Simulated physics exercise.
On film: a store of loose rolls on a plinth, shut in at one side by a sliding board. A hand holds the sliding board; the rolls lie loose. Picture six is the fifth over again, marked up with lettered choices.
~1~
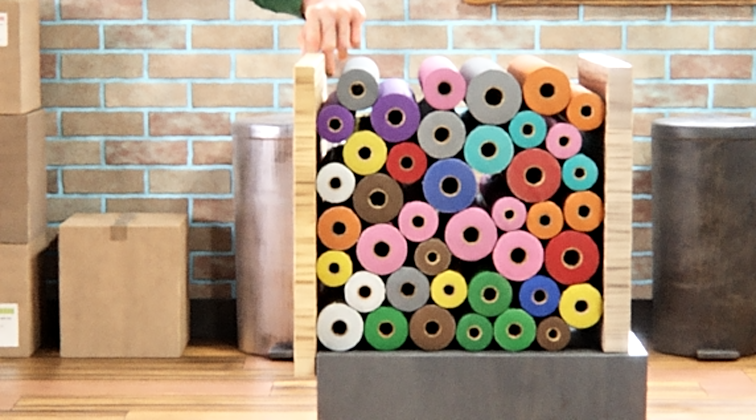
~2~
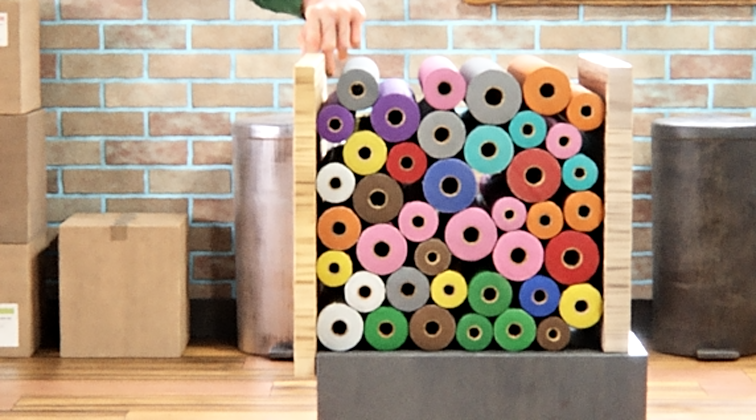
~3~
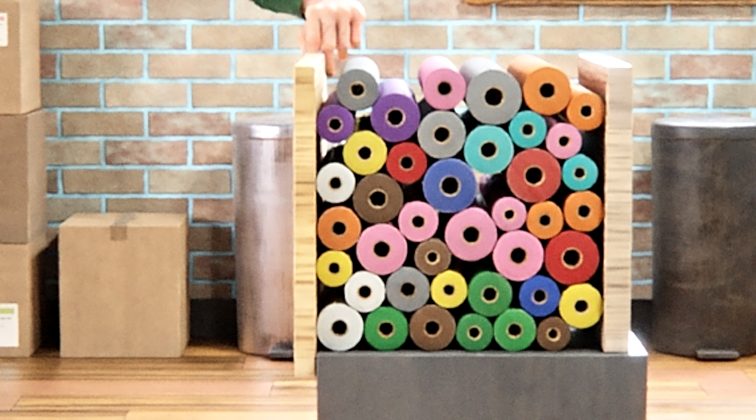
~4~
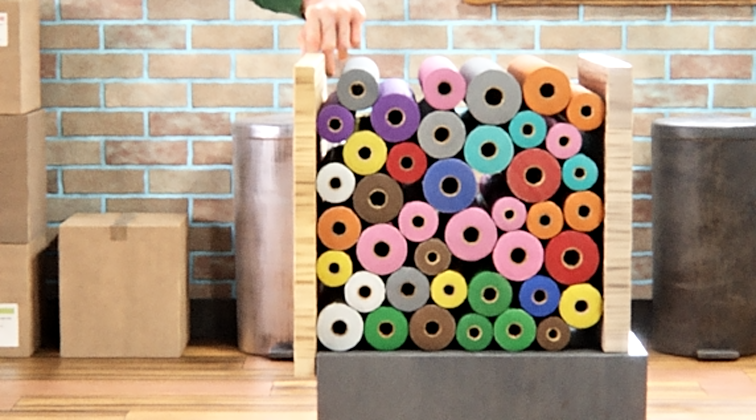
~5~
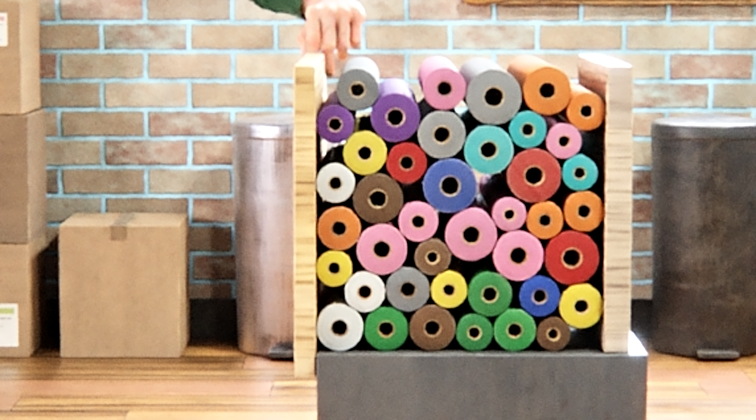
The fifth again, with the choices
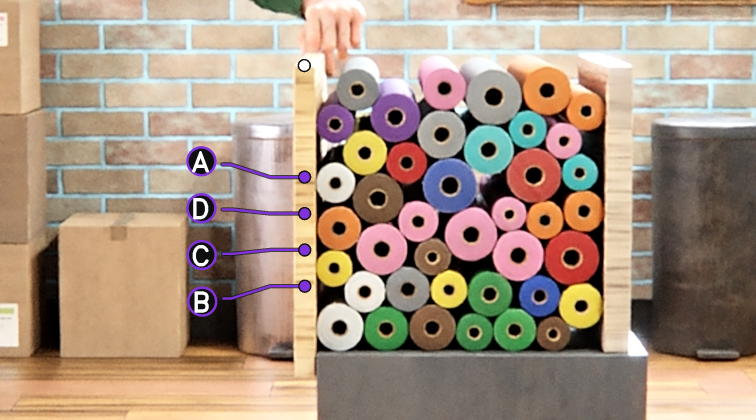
A hand rests on the left board beside a stack of colourful rolls, and nothing moves.
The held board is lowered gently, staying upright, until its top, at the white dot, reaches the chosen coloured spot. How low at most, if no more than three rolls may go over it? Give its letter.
The lowest mark that will do is A.
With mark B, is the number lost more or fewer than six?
It loses more than six.
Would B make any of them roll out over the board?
Yes, at B.
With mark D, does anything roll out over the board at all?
At D: Yes.
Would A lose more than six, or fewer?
Fewer than six.
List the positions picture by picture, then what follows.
In the first frame, a yellow roll (449, 290); a brown roll (433, 257); an orange roll (584, 211).
In the second frame, an orange roll (584, 211); a red roll (534, 176).
In the third frame, a yellow roll (365, 153); a purple roll (335, 125).
In the fourth frame, a grey roll (358, 89); side board (312, 201).
In the fifth frame, a white roll (340, 327); a yellow roll (449, 290).
On the marked copy, A at (305, 177); B at (305, 286); C at (305, 250); D at (305, 213); the white dot at (305, 65).
Taking A. A third of the way, top of the board (315, 122).
Two thirds of the way, top of the board (315, 177).
When it is over, top of the board (315, 177), one out over the board.
As for the rest, B more than three out over the board; C more than three out over the board; D more than three out over the board.
